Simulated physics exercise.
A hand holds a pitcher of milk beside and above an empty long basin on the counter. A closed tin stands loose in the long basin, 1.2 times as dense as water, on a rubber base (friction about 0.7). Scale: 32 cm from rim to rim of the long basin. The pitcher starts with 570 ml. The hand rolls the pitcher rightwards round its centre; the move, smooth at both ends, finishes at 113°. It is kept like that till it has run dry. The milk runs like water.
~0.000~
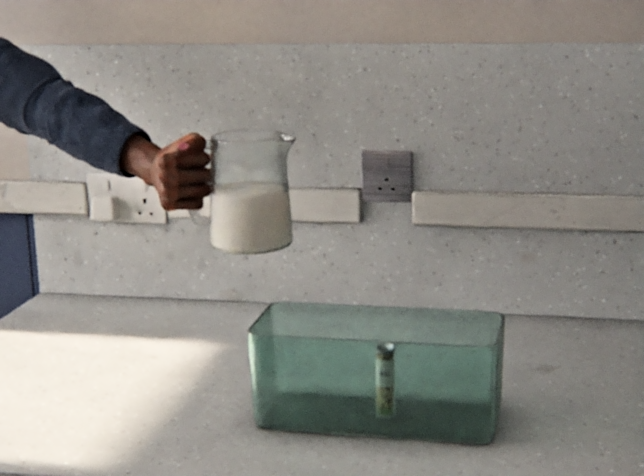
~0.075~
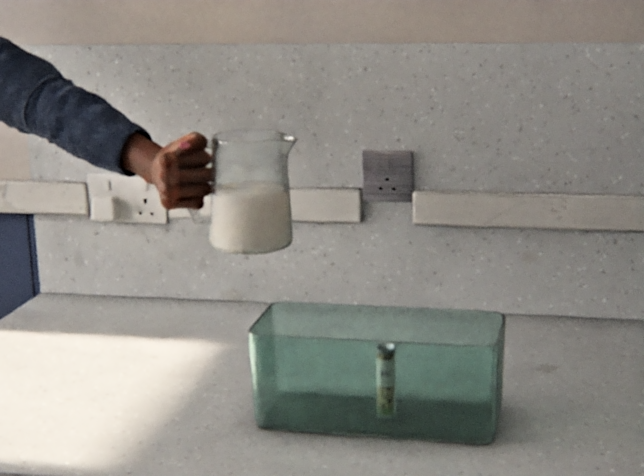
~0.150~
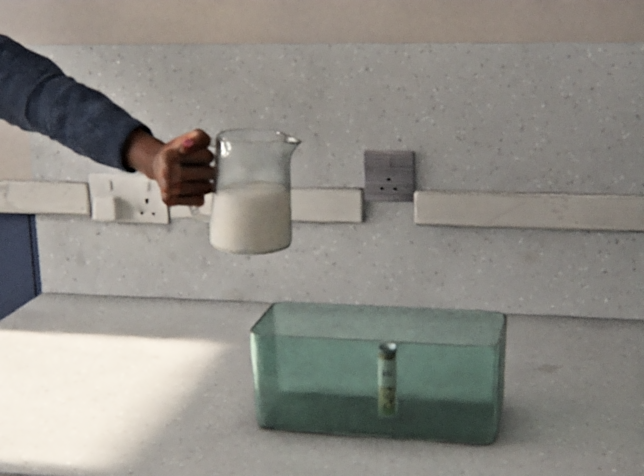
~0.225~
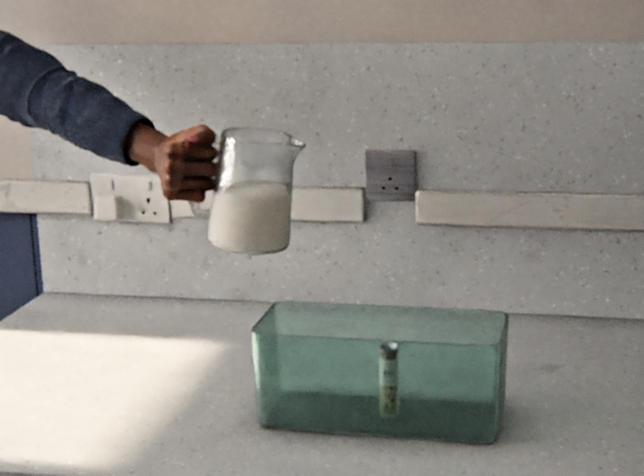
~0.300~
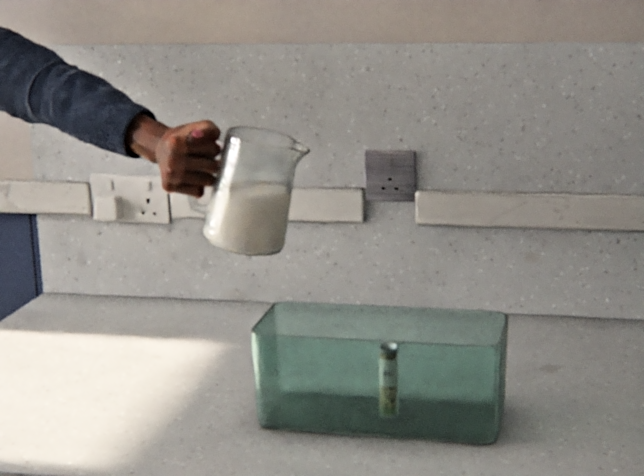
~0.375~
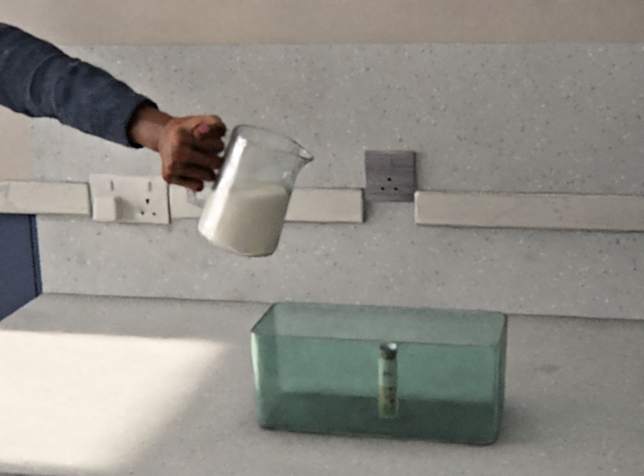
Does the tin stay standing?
The tin topples.
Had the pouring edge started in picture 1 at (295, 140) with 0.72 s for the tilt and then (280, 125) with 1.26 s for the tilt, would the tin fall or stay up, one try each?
First it goes over; then it topples.
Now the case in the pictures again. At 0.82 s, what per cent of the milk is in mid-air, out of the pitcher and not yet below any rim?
Near 3 in a hundred.
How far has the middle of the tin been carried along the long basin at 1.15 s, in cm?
About 3 cm.
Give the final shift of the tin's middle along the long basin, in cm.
Some 9.5 cm.
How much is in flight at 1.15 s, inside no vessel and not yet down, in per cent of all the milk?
About 24 per cent.
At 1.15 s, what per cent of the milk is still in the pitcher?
About 40 per cent.
By 0.82 s the tilt is 74° and 97 per cent is still to pour; the tin stands where it began.
By 1.15 s the tilt is 106° and 41 per cent is still to pour; the tin stands 3 cm from where it began.
By 1.49 s the tilt is 113° and 3 per cent is still to pour; the tin lies on its side.
By 1.86 s the tilt is 113° and 0 per cent is still to pour; the tin lies on its side.
At rest the tin lies on its side.
